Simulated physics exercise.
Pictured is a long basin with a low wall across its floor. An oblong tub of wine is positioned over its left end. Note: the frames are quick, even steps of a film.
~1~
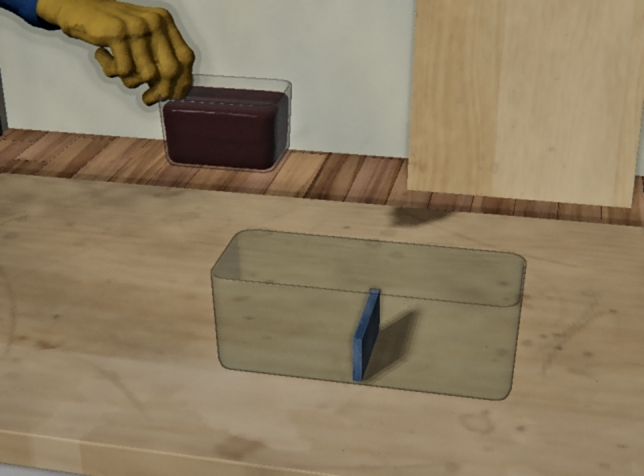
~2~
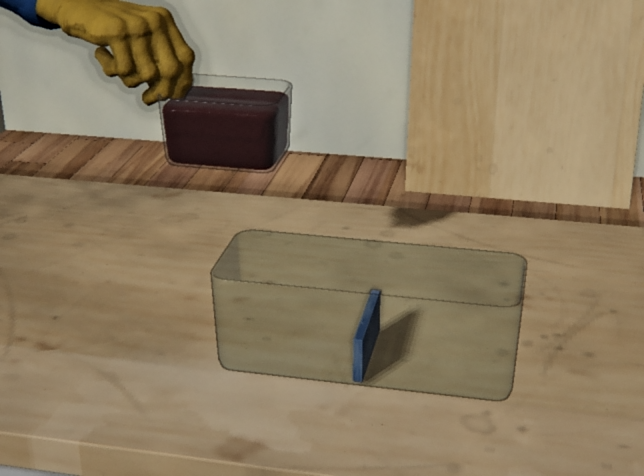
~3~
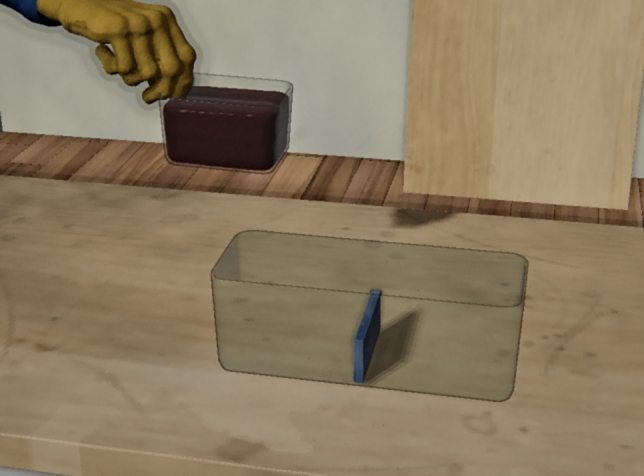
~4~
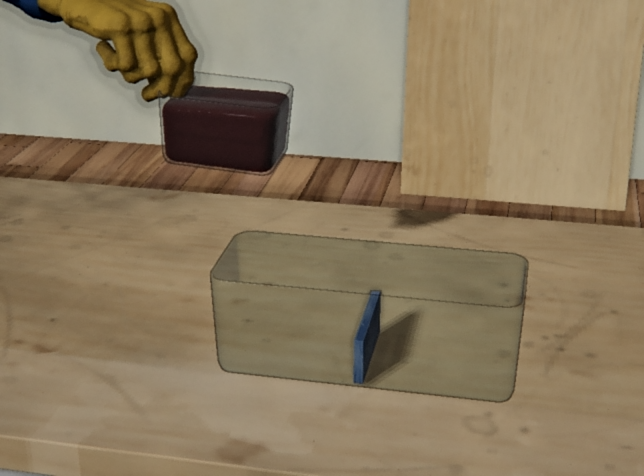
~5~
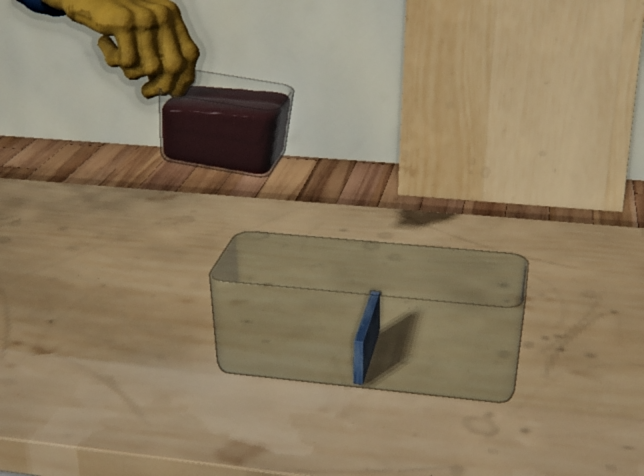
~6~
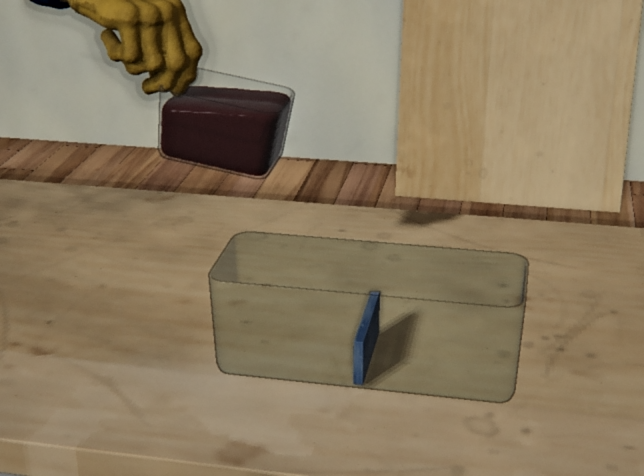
A gloved hand held an oblong tub of dark red wine above the left end of a long, clear basin with a low blue wall inside, then slowly leaned the tub slightly to the right.
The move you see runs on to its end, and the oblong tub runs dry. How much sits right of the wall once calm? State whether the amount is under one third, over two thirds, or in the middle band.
Middling share.
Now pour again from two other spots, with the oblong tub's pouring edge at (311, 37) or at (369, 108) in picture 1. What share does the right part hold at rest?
Roughly 70 percent on the first try and 95 percent on the second.
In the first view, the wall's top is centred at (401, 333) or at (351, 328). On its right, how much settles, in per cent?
First try close to 10 percent, second try close to 65 percent.
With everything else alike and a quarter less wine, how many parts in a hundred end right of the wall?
I'd put it at some 15 %.
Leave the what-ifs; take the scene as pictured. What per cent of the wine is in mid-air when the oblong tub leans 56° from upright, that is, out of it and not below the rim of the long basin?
Estimate: Some 25 per cent.
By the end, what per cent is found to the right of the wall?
About 45 per cent.
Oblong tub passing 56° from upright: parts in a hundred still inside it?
It works out to close to 65 percent.
A moment on, the oblong tub is tipped part way and 63 per cent is still to pour, 9 is left of the wall and 1 right of it.
Next, the oblong tub is tipped on its side and 16 per cent is still to pour, 30 is left of the wall and 43 right of it.
Then the oblong tub is tipped on its side and 2 per cent is still to pour, 52 is left of the wall and 43 right of it.
Later the oblong tub is tipped on its side and 0 per cent is still to pour, 56 is left of the wall and 43 right of it.
Finally, 56 per cent lies left of the wall, 43 right of it and 1 outside.
